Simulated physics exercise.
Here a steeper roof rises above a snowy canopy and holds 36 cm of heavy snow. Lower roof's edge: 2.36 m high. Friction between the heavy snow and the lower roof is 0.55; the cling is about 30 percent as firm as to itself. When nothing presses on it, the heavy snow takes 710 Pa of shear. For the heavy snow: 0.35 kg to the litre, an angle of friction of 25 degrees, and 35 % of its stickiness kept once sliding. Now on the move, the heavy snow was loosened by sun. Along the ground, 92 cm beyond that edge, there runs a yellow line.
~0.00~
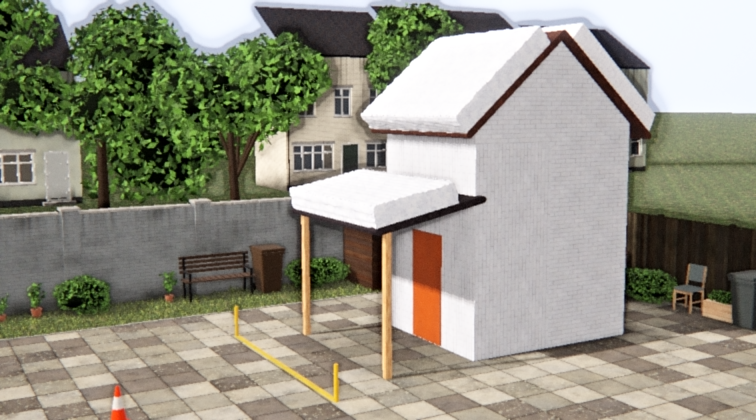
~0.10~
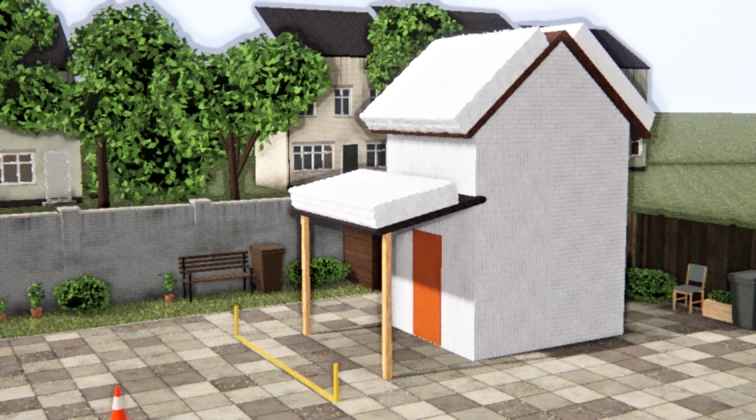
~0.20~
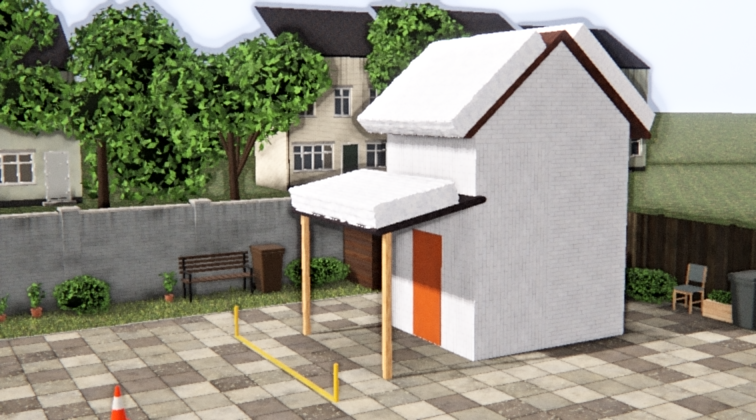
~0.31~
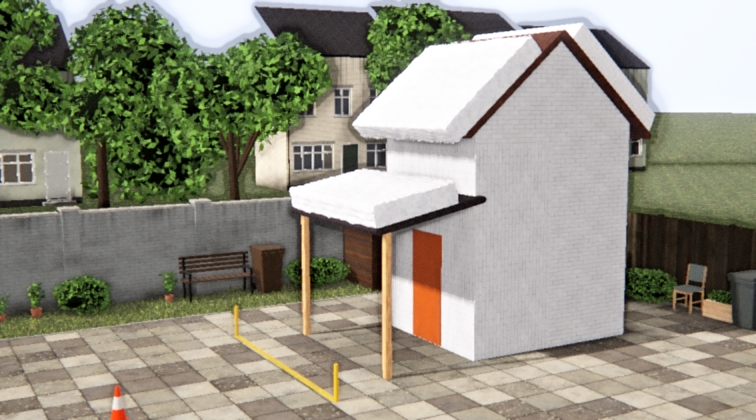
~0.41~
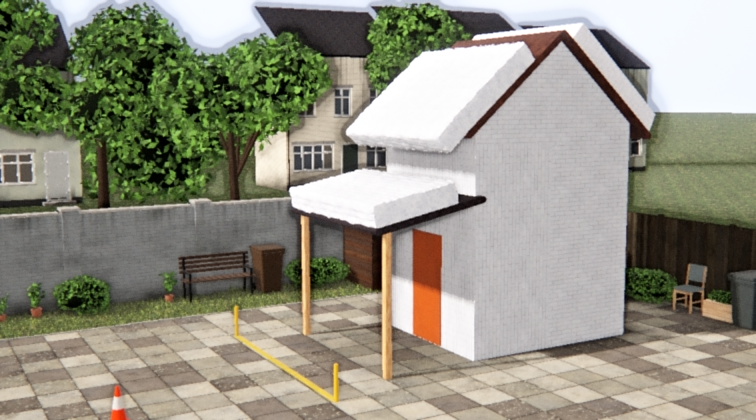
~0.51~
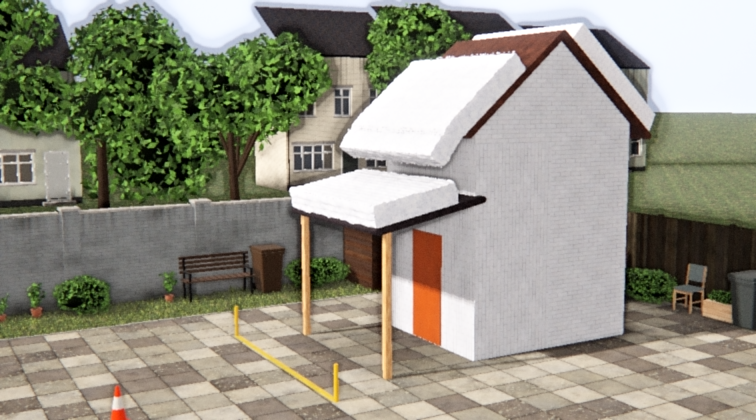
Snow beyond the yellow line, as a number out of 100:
42 %.
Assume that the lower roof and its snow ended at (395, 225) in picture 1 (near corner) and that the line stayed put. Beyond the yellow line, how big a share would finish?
Estimate: Approx. 55 %.
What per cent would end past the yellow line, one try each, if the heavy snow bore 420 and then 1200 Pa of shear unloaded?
You'd see 50 percent the first time and 30 percent the second.
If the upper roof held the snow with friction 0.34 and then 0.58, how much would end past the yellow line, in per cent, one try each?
One try each gives 30 % and then 12 %.
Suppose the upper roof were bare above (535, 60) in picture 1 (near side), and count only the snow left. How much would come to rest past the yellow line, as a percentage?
I'd say close to 35 percent.
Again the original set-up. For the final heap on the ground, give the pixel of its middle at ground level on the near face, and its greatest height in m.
Near (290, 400), some 0.3 m high.
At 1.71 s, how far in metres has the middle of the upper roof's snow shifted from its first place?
It has shifted some 4.2 m.
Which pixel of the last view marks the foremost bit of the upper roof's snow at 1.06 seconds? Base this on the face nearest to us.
Look roughly at (358, 204).
By 1.06 s, none is below the lower edge and 0 % is past the line.
By 1.71 s, 49 % is below the lower edge and 31 % is past the line.
By 2.35 s, 58 % is below the lower edge and 42 % is past the line.
By 3.00 s, 61 % is below the lower edge and 42 % is past the line.
By 3.50 s, at the end, 61 % is below the lower edge and 42 % is past the line.
